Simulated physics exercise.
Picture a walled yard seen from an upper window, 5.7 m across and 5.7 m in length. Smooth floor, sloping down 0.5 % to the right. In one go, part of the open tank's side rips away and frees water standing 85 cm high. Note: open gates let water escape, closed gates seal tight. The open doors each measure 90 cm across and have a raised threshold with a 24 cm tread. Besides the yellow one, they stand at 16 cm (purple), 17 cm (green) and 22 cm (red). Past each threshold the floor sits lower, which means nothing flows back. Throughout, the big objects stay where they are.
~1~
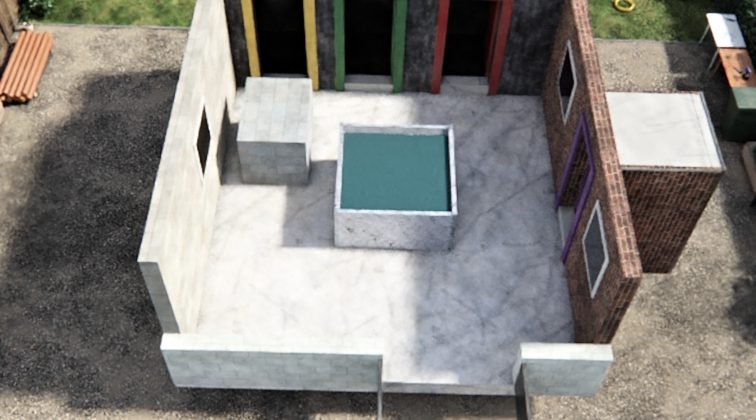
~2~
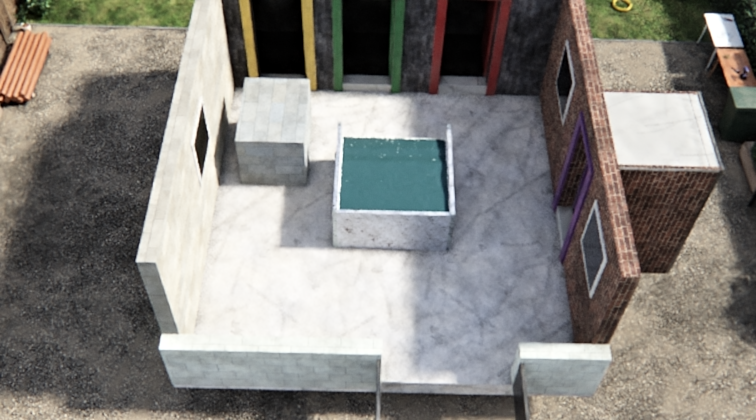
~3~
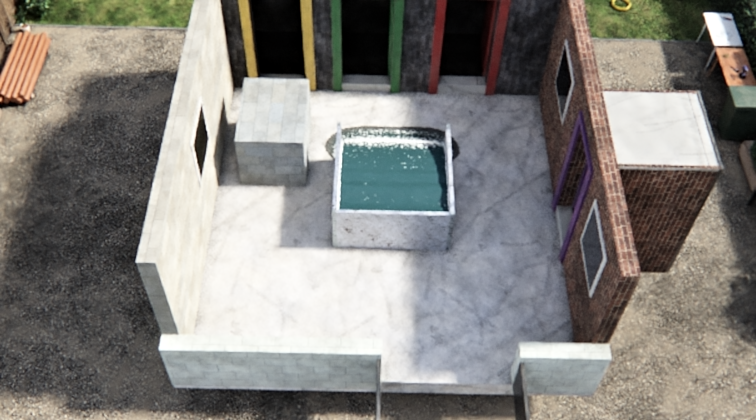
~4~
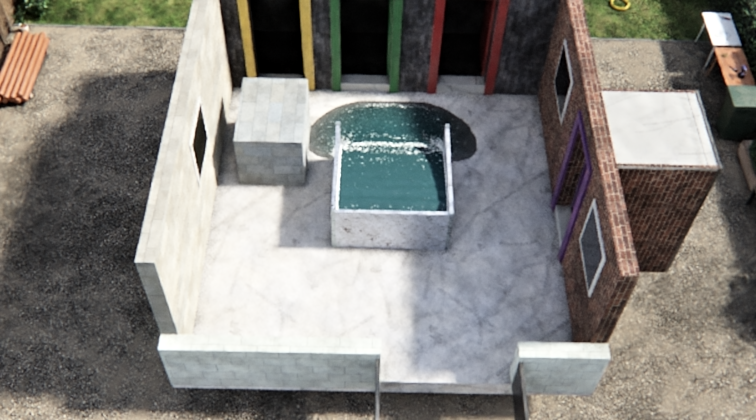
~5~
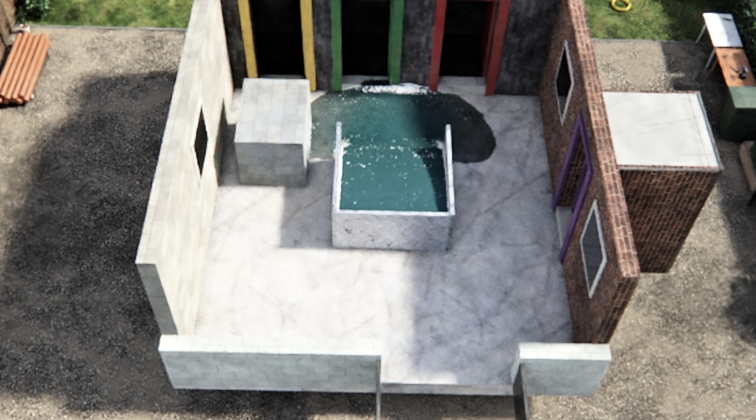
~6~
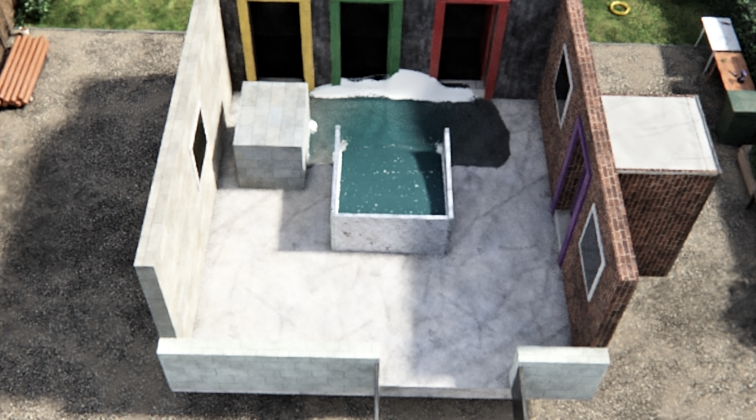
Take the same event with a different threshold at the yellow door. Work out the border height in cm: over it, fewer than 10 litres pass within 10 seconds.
Border at about 23 cm.
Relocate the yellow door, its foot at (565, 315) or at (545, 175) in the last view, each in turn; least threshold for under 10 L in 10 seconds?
You'd want roughly 8.0 cm there first, then roughly 10.0 cm.
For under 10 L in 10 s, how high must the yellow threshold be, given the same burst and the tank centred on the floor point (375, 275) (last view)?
It should be around 17 cm high.
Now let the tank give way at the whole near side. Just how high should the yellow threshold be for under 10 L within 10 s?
Roughly 5.5 cm.
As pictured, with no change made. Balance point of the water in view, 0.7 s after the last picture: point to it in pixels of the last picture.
(395, 160), roughly.
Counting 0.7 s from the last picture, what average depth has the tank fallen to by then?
It averages near 35 cm.
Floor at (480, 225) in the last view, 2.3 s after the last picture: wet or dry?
At that moment it's submerged.
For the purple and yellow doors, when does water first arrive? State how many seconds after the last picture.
Lab note - purple: 1.6 s; yellow: 0.1 s.
Then, 0.7 s after the last picture water covers 25 % of the floor, deepest (51 cm) near (397, 99); 18 cm at the yellow door, 2 litres in over its 14 cm threshold.
Then, 2.3 s after the last picture water covers 55 % of the floor, deepest (34 cm) near (233, 95); 20 cm at the yellow door, 15 litres in over its 14 cm threshold.
Then, 9.3 s after the last picture water covers 95 % of the floor, deepest (12 cm) near (568, 364); 3 cm at the yellow door, 64 litres in over its 14 cm threshold.
At the yellow door as built, the water peaked near 23 cm, 3.3 s after the last picture.
Run again over the same 10 s with other heights there, 23 litres in over 19.5 cm, 4 litres over 26.5 cm. The limit of 10 litres is kept from about 23 cm up.
